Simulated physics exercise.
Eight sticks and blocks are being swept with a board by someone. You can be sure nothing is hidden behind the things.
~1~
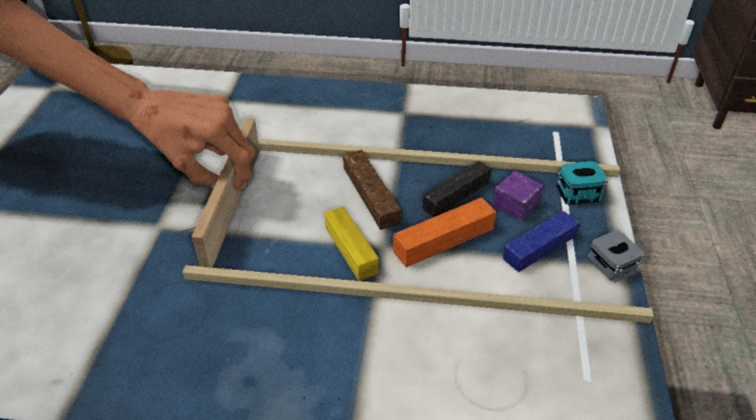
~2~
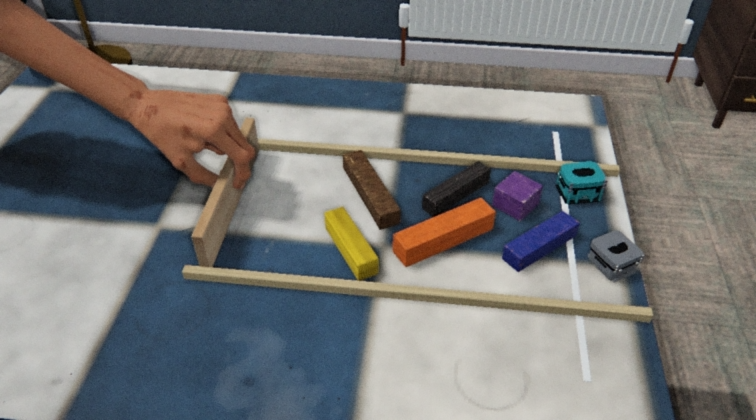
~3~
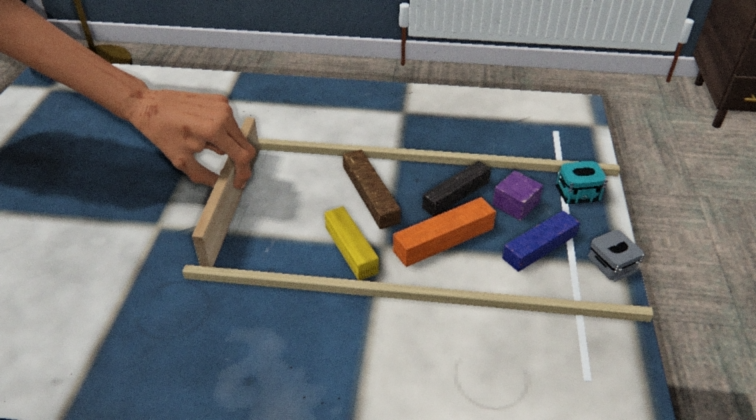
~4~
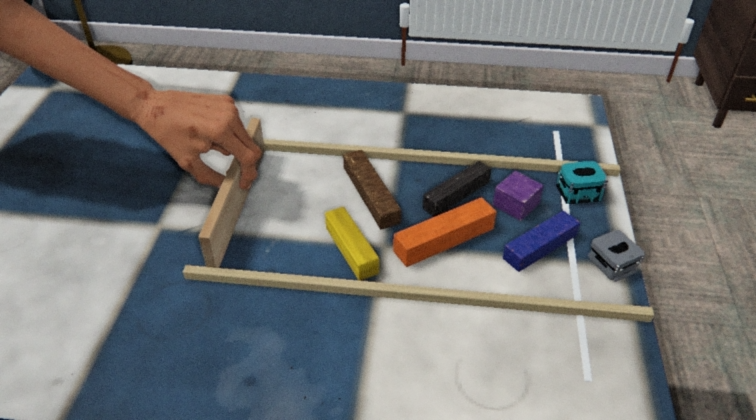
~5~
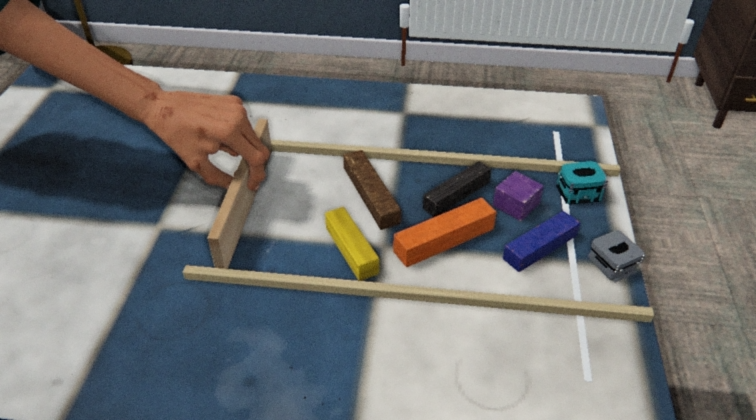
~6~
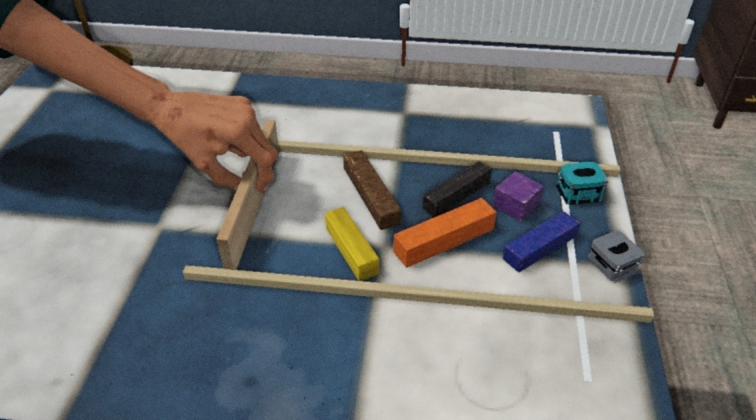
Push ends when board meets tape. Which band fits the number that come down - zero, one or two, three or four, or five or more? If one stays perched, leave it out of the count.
The band that fits is three or four.
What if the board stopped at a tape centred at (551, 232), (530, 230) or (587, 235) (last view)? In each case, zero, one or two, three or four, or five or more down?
Well, going through them: Just one or two, then 1 or 2, then at least five.
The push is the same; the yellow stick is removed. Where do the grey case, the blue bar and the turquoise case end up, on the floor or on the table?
As for the grey case, it is not retained; the blue bar is retained; the turquoise case is not retained.
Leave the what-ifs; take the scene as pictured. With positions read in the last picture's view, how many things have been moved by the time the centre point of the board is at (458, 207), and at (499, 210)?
Counting first: 6, next 8.
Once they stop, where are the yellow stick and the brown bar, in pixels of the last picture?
One is at about (587, 267), the other at about (590, 206).
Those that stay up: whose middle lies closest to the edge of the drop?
That is the orange bar.
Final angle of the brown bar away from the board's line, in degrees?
About 10°.
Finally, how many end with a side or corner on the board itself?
It's 2 of them.
A little later, none off yet; grey case at rest near (615, 257); turquoise case at rest near (581, 183); blue bar at rest near (542, 241).
Next, none off yet; grey case at rest near (615, 257); turquoise case moving near (585, 182); blue bar shifted a little near (556, 245).
When it is over, the number that fall off is three or four; down, purple block, blue bar, turquoise case and grey case.
